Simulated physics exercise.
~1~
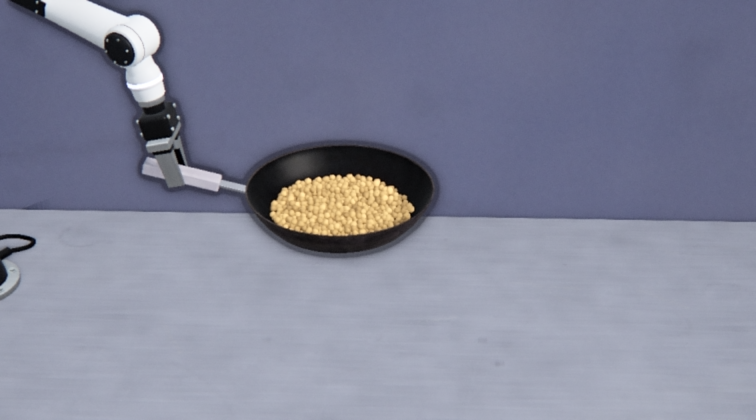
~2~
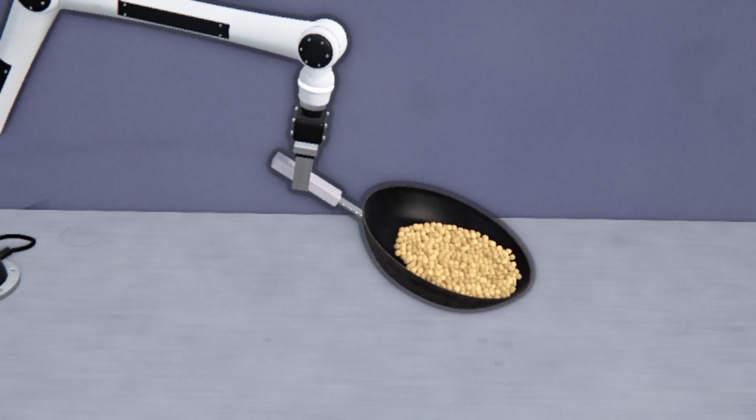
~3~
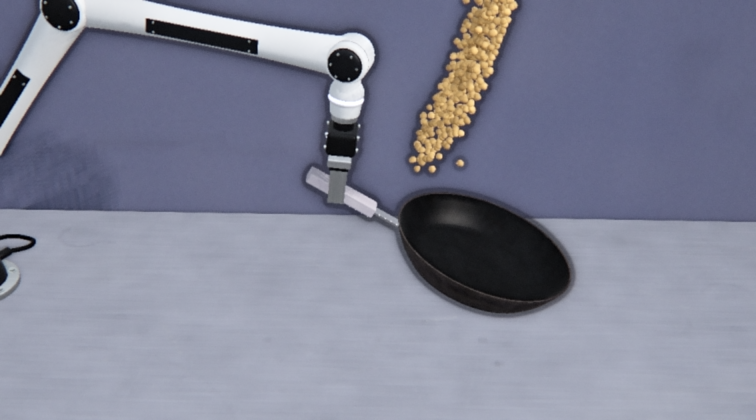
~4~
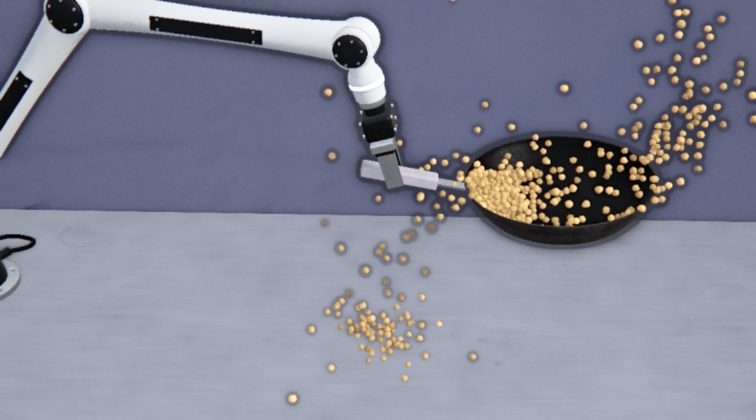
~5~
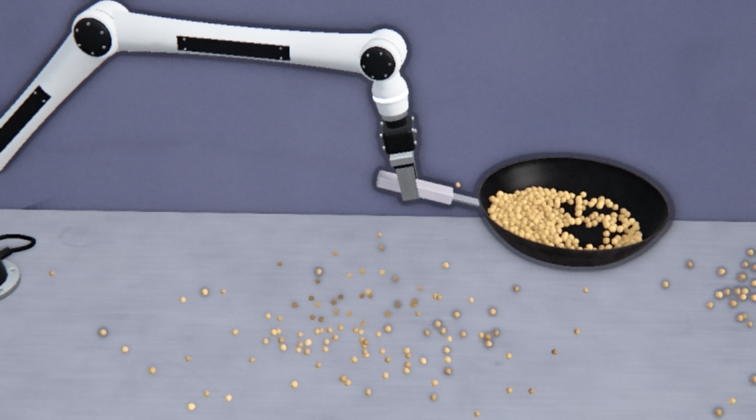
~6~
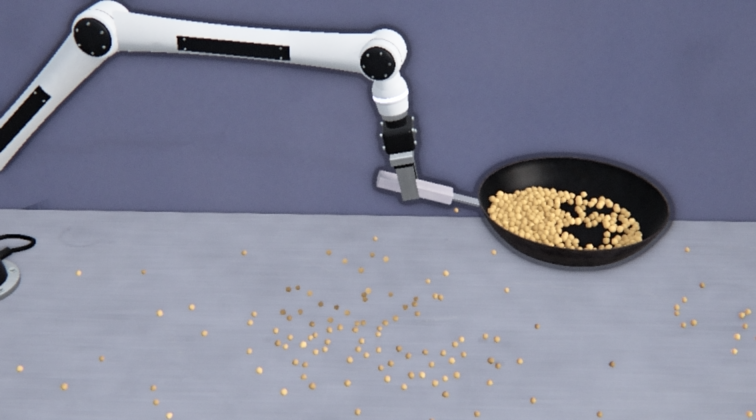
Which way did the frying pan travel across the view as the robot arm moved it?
The frying pan travelled to the right, ending up well to the right of where it began.
